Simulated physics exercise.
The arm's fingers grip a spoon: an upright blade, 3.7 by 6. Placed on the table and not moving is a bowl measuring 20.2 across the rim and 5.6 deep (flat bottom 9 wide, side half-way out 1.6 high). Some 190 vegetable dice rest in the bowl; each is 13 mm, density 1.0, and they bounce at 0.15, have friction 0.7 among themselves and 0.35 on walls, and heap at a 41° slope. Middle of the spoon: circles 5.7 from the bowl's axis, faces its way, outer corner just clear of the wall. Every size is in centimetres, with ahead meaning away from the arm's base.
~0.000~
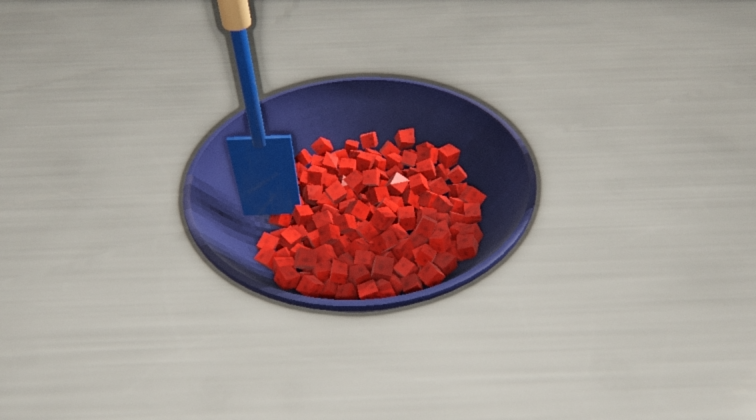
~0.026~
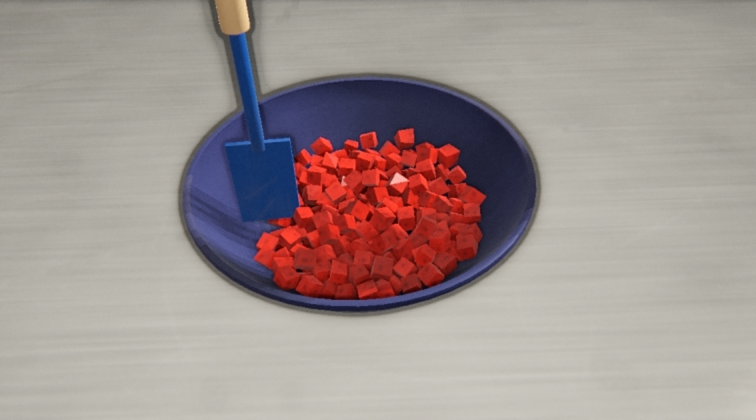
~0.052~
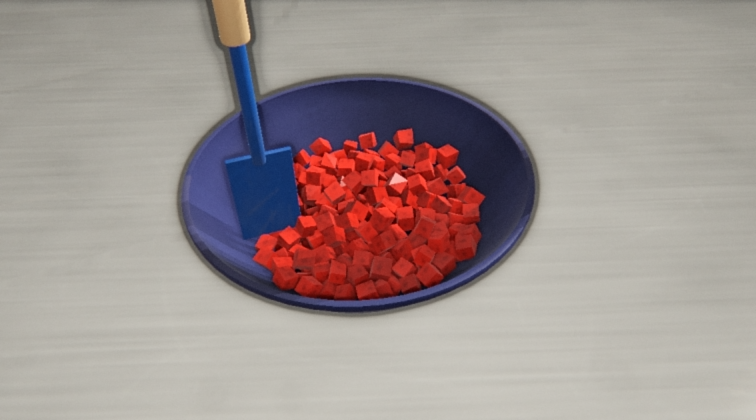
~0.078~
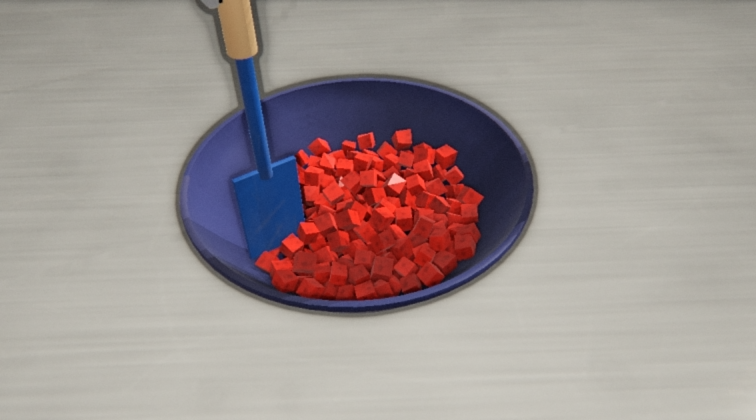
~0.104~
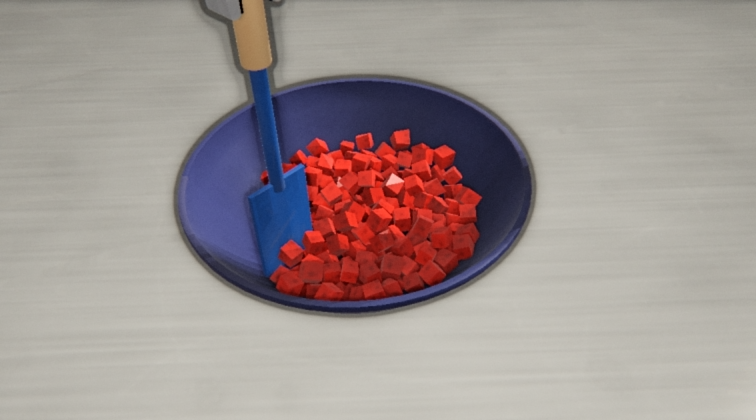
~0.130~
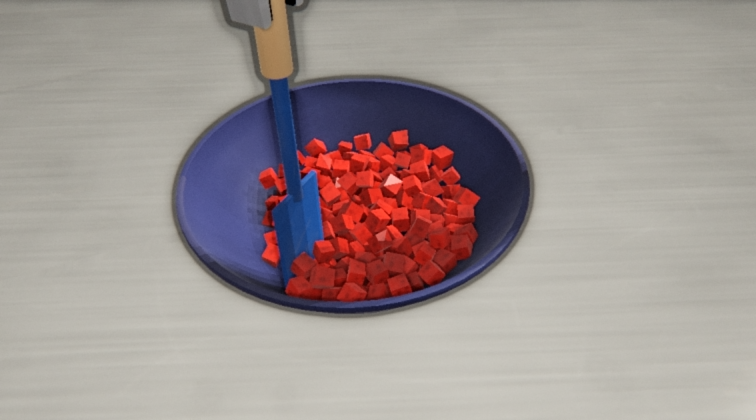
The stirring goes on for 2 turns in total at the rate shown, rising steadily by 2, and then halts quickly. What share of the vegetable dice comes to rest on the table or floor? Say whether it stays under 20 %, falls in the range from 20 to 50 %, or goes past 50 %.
The share stays under 20 %.
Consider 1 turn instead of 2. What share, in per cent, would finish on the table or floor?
That would give some 5 percent.
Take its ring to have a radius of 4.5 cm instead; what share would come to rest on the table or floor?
Then about 10 %.
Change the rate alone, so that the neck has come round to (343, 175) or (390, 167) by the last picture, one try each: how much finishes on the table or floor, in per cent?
About 30 per cent, then about 25 per cent.
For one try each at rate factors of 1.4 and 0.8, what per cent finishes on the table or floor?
Some 20 and 15 per cent.
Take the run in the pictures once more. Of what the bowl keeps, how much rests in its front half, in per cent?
I'd put it at roughly 55 per cent.
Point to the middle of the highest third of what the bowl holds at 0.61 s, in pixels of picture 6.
Near (265, 190).
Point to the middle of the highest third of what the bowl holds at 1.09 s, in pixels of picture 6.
I'd point to about (414, 187).
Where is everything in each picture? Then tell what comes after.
In the first picture, the spoon neck at (254, 116), 0° round; upper third of the load around (378, 210), from x 270 to 475, top at y 140; 192 in the bowl.
In the second picture, the spoon neck at (253, 120), 5° round; upper third of the load around (378, 211), from x 265 to 470, top at y 140.
In the third picture, the spoon neck at (254, 133), 17° round; upper third of the load around (377, 211), from x 265 to 470, top at y 140.
In the fourth picture, the spoon neck at (260, 146), 31° round; upper third of the load around (367, 217), from x 270 to 470, top at y 140.
In the fifth picture, the spoon neck at (273, 158), 45° round; upper third of the load around (366, 221), from x 270 to 470, top at y 140.
In the sixth picture, the spoon neck at (291, 168), 59° round; upper third of the load around (368, 223), from x 270 to 465, top at y 140; 192 in the bowl.
After 0.61 s, 319° round, highest piece 7 above the table; 177 in the bowl, 11 on the table or floor, 4 in flight or on the tool.
After 1.09 s, 219° round, highest piece 6 above the table; 167 in the bowl, 25 on the table or floor.
After 1.53 s, 0° round, highest piece 5 above the table; 166 in the bowl, 26 on the table or floor.
After 2.23 s, 0° round, highest piece 5 above the table; 166 in the bowl, 26 on the table or floor.
In the end, 166 in the bowl, 26 on the table or floor. That is 14 % on the table or floor.
